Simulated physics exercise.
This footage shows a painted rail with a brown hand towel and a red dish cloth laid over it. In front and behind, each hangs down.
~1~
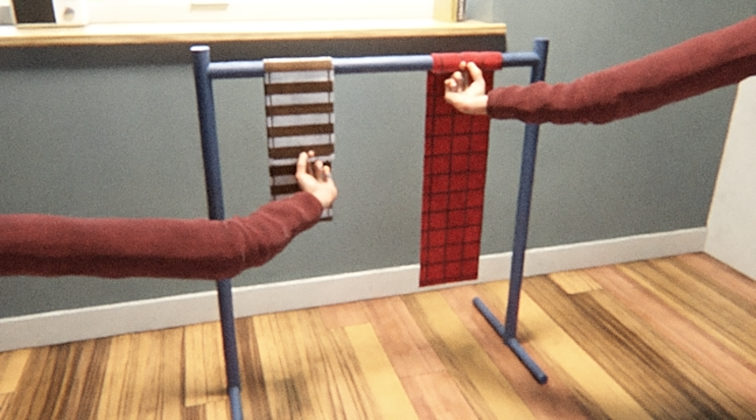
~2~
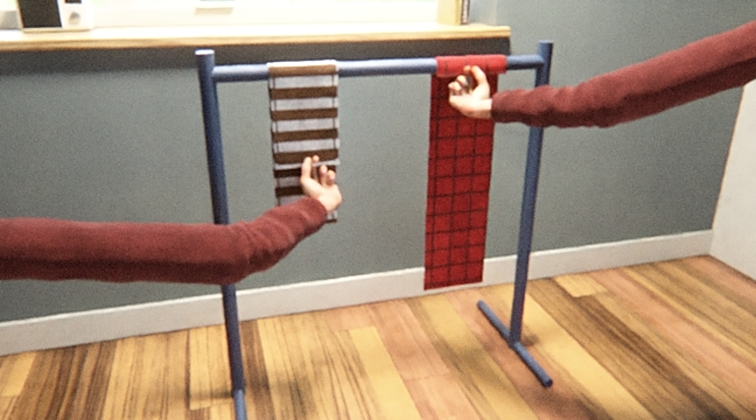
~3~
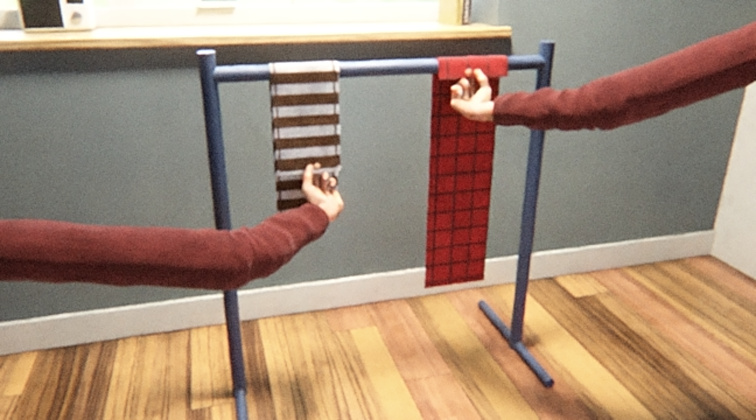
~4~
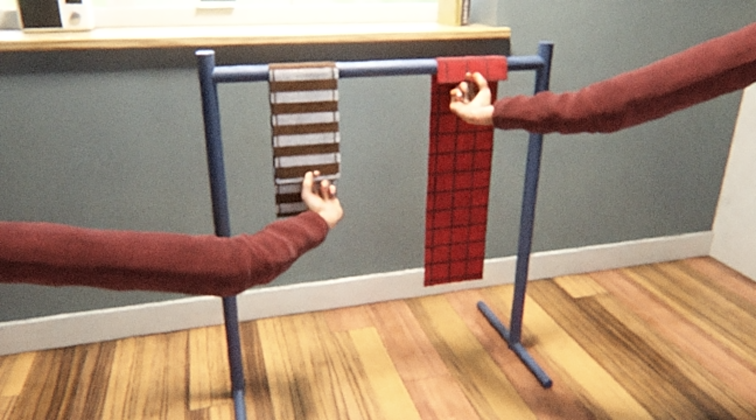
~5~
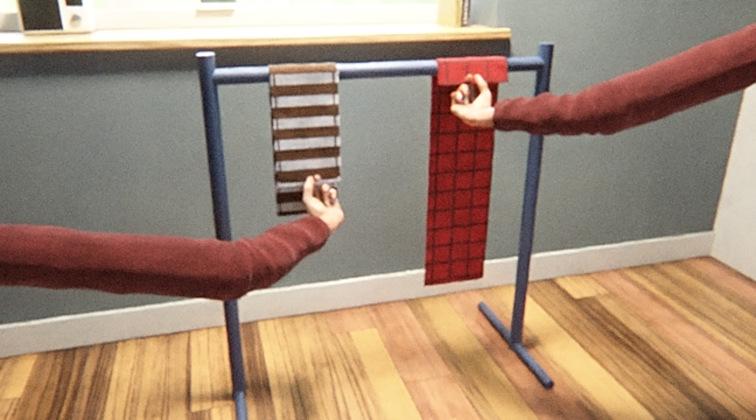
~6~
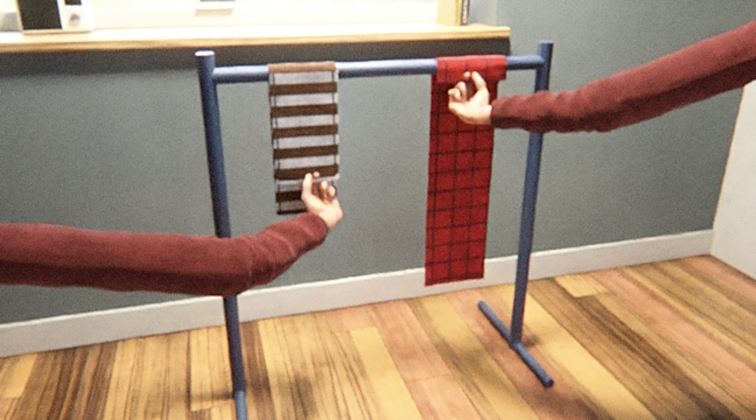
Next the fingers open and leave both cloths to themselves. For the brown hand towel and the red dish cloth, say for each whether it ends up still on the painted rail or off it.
Brown hand towel: Still on; red dish cloth: Off.
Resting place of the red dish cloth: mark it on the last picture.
Somewhere near (450, 355).
Then, 0.28 s after the last picture, hand towel still hanging; dish cloth clear of the rail and dropping near (457, 224).
Then, 0.52 s after the last picture, hand towel still hanging; dish cloth in a heap on the floor near (450, 348).
Then, 0.88 s after the last picture, hand towel still hanging; dish cloth in a heap on the floor near (450, 355).
At rest, hand towel still hanging; dish cloth in a heap on the floor near (450, 355). The brown hand towel keeps its place and the red dish cloth slides off.
